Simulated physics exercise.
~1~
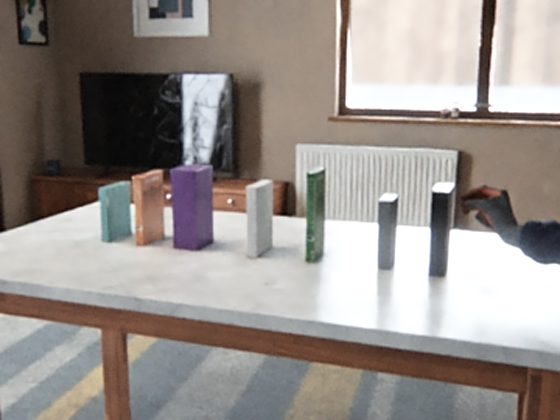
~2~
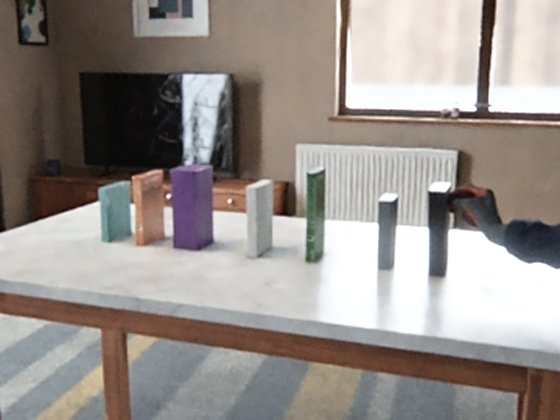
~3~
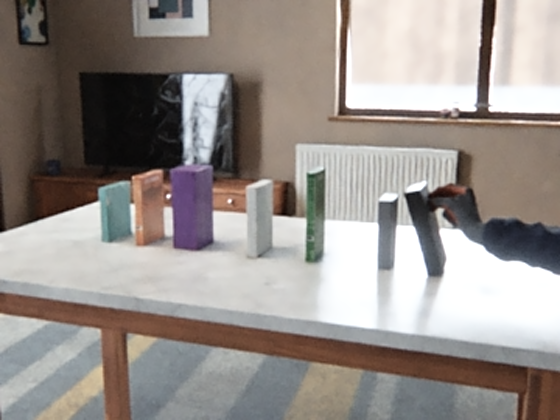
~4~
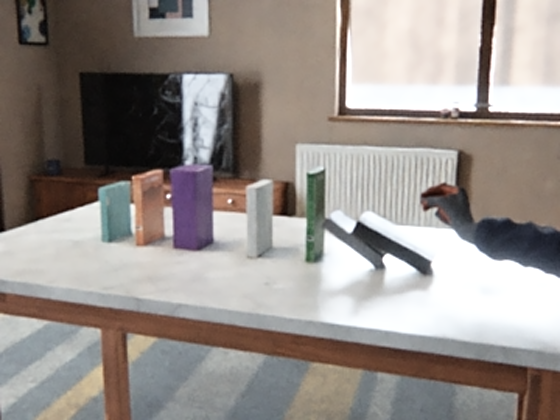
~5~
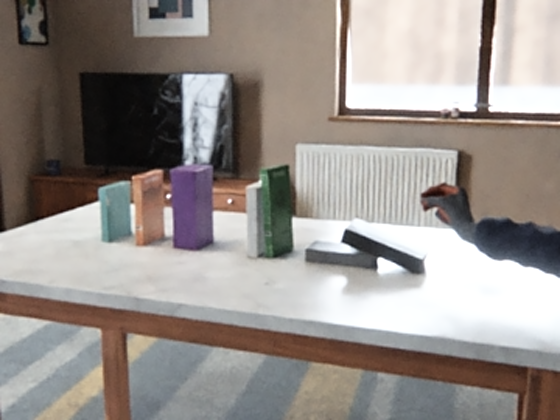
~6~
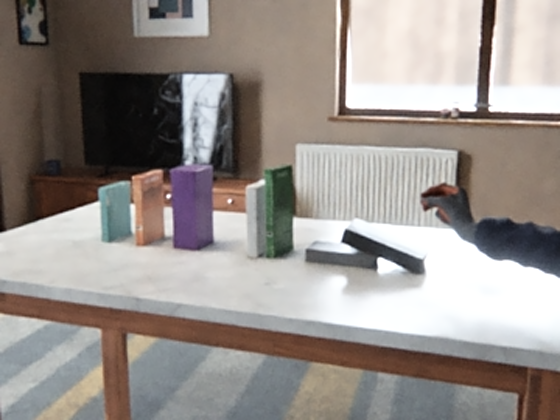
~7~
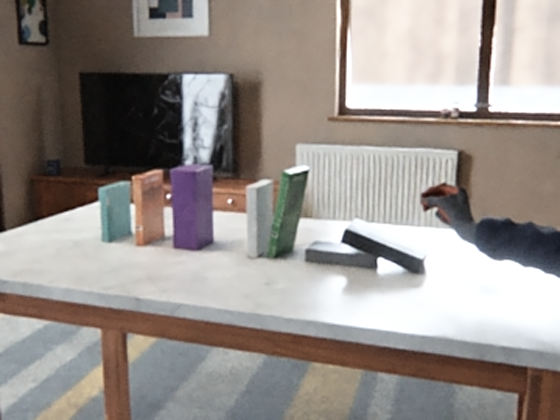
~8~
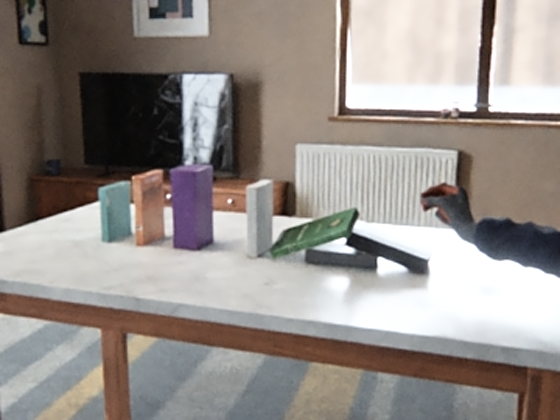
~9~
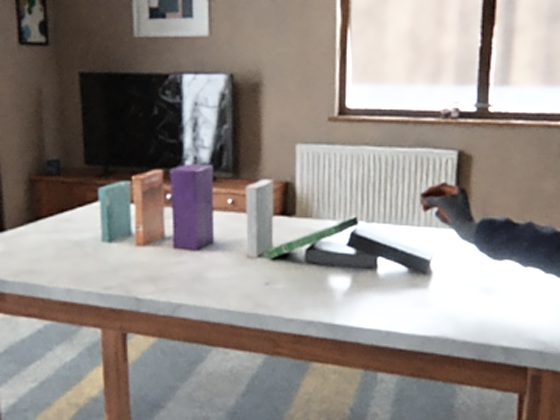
A hand tipped a black block at the right of a row on a table, and it knocked down the grey block, which pushed the green packet against the white board before it fell back onto them, leaving the other four pieces standing.
